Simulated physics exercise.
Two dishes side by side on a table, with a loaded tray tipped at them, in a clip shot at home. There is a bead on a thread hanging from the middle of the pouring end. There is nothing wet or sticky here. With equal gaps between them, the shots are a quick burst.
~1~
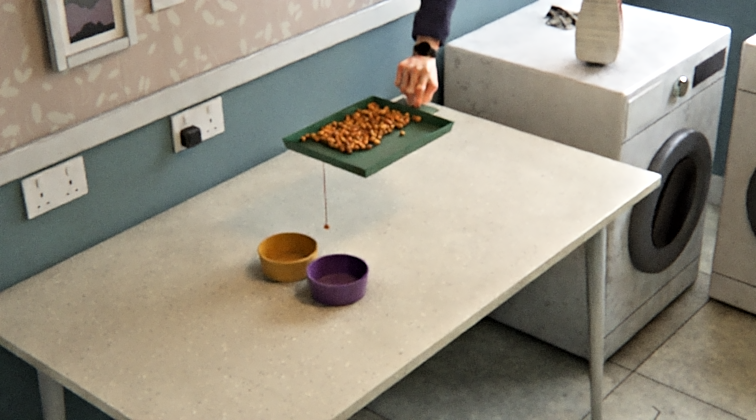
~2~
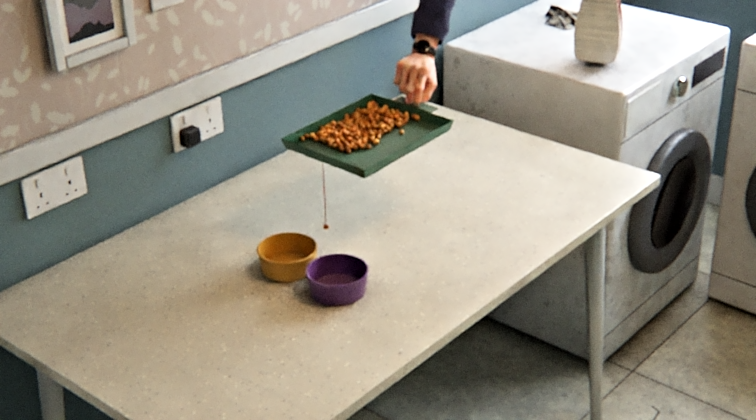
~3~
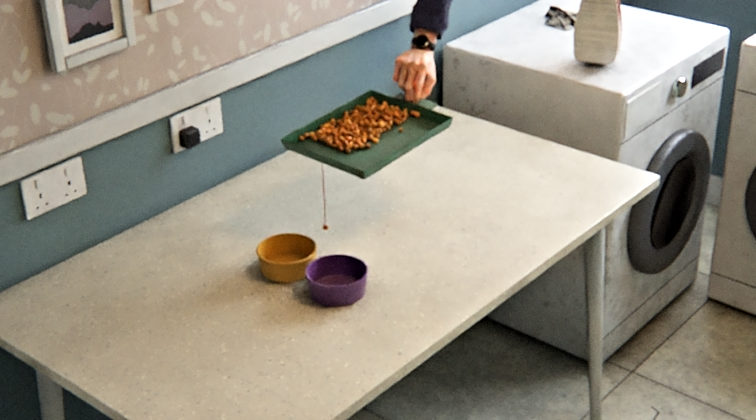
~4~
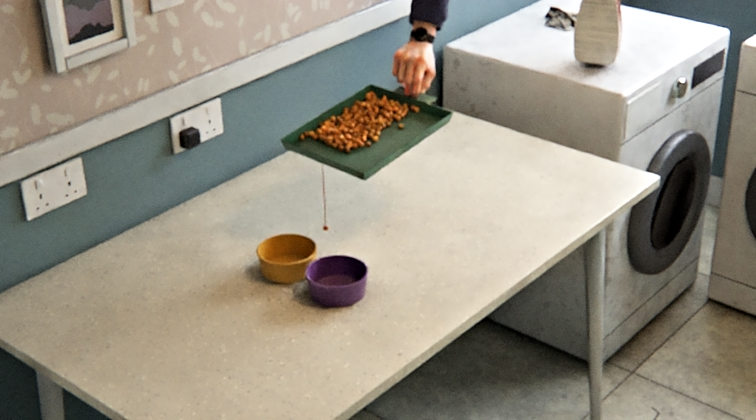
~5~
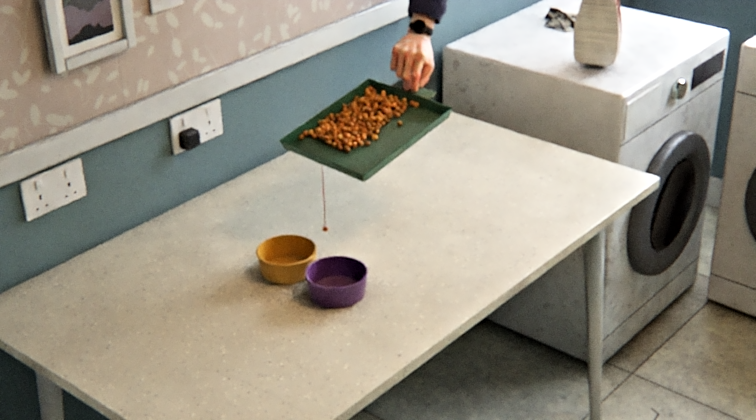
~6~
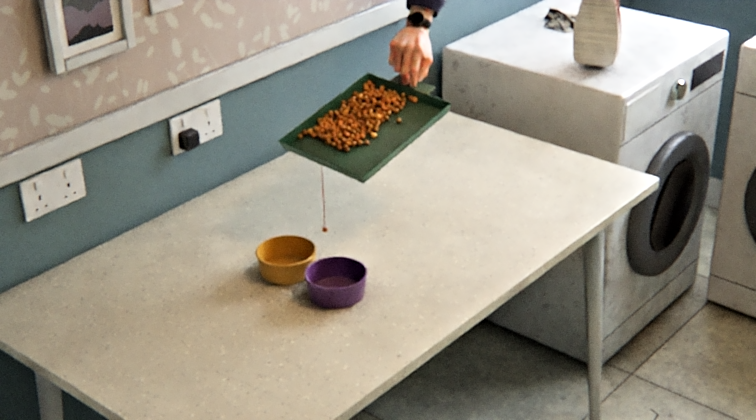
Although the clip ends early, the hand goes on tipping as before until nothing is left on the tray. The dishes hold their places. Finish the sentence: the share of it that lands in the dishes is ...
... above one half.
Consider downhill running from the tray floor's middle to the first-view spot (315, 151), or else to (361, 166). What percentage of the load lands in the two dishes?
Shares: About 20 in a hundred, then about 20 in a hundred.
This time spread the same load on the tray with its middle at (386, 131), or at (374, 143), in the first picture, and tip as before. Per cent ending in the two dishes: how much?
The first start gives 70 percent and the second 70 percent.
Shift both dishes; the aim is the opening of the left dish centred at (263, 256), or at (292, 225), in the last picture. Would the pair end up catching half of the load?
Catch, run one: Below the halfway mark; run two: Below the halfway mark.
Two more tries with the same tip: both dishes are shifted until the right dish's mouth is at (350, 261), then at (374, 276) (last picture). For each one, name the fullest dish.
First try, the dish to the right; second try, the dish to the left.
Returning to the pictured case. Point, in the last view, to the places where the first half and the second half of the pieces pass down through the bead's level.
About (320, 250), and after that about (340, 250).
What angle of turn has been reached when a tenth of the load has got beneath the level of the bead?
At about 105°.
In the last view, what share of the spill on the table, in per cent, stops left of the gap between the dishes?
It amounts to some 20 percent.
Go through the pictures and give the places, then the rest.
In the first frame, corners of the pouring end at (286, 138) and (365, 168), level; middle of the load at (363, 128), roasted chickpeas; left dish at (268, 268); right dish at (318, 291); bead on its thread at (327, 227).
In the second frame, corners of the pouring end at (285, 138) and (364, 168), level; middle of the load at (363, 127).
In the third frame, corners of the pouring end at (285, 139) and (364, 169), tipped barely, lowest at the right corner; middle of the load at (362, 125).
In the fourth frame, corners of the pouring end at (284, 139) and (364, 171), tipped a little, lowest at the right corner; middle of the load at (362, 122).
In the fifth frame, corners of the pouring end at (284, 140) and (363, 173), tipped a little, lowest at the right corner; middle of the load at (361, 119).
In the sixth frame, corners of the pouring end at (283, 140) and (362, 174), tipped a little, lowest at the right corner; middle of the load at (360, 116); left dish at (266, 270); right dish at (316, 294).
Soon after the last picture, tray tipped steeply; all on the tray.
A little later, tray tipped right over; nearly all on the tray; a stray few in the right dish; a stray few outside both; a stray few in the air.
Later still, tray tipped past a quarter turn; about a third in the right dish; about a quarter in the left dish; about a third outside both.
At rest, tray tipped past a quarter turn; about a third in the right dish; about a quarter in the left dish; about a third outside both.
